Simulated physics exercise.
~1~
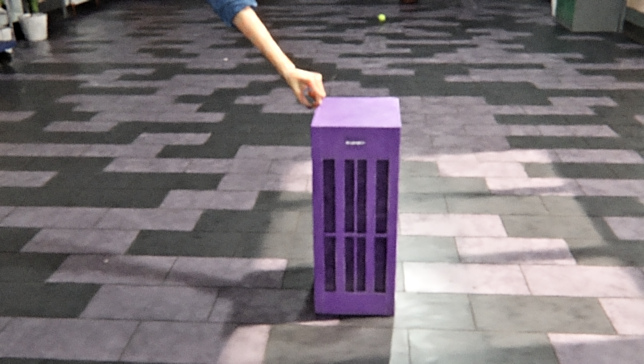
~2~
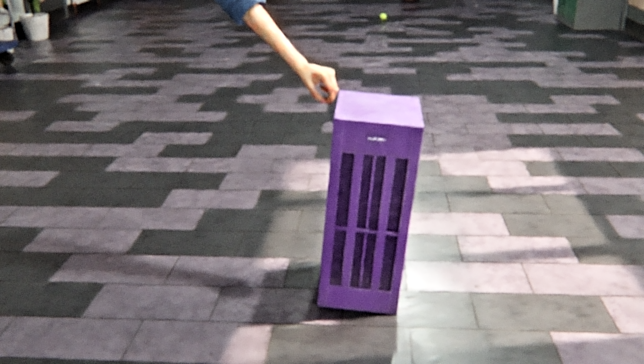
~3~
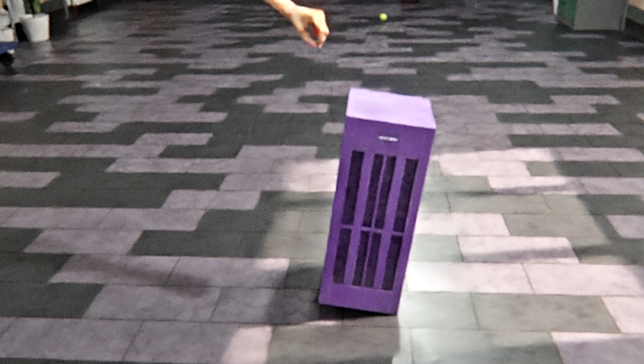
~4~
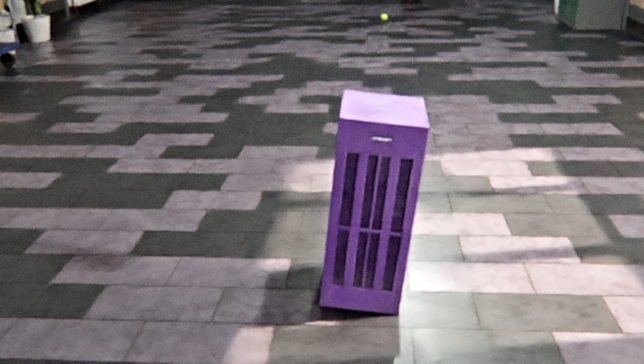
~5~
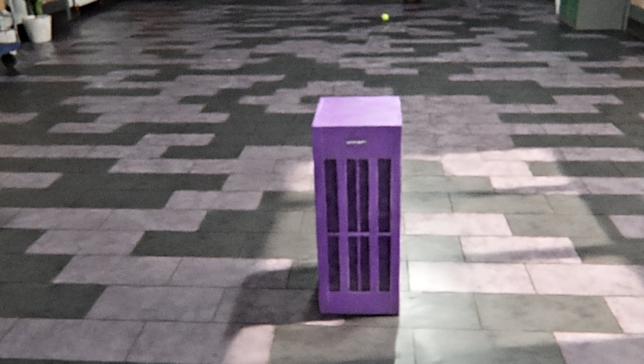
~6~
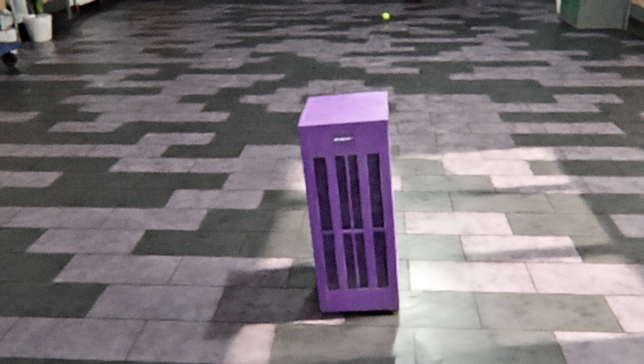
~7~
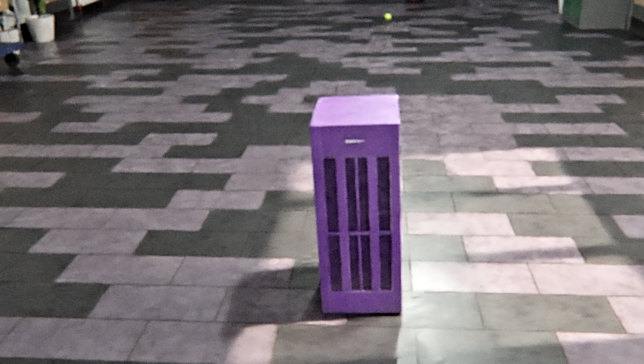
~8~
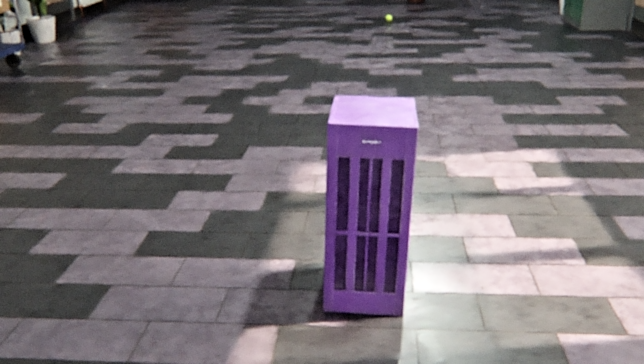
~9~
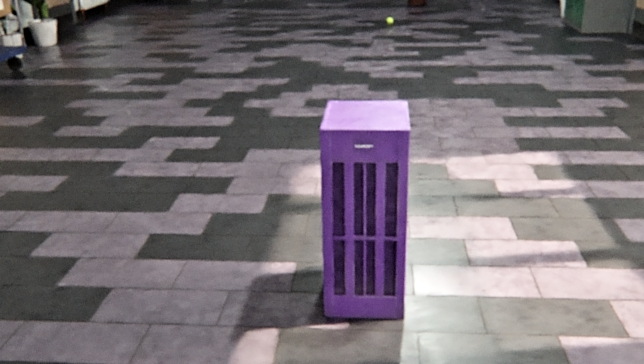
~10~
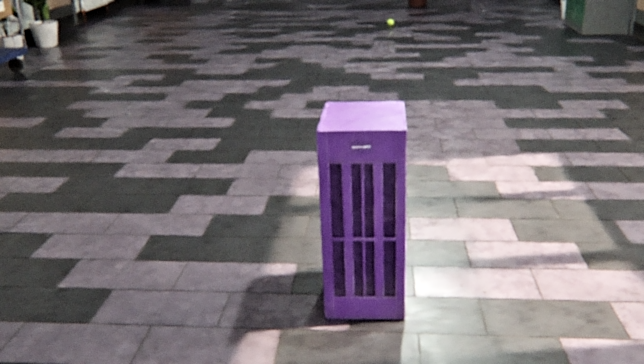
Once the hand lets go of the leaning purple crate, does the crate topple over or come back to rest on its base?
The purple crate comes back to rest on its base, rocking a little before it stands still and upright.
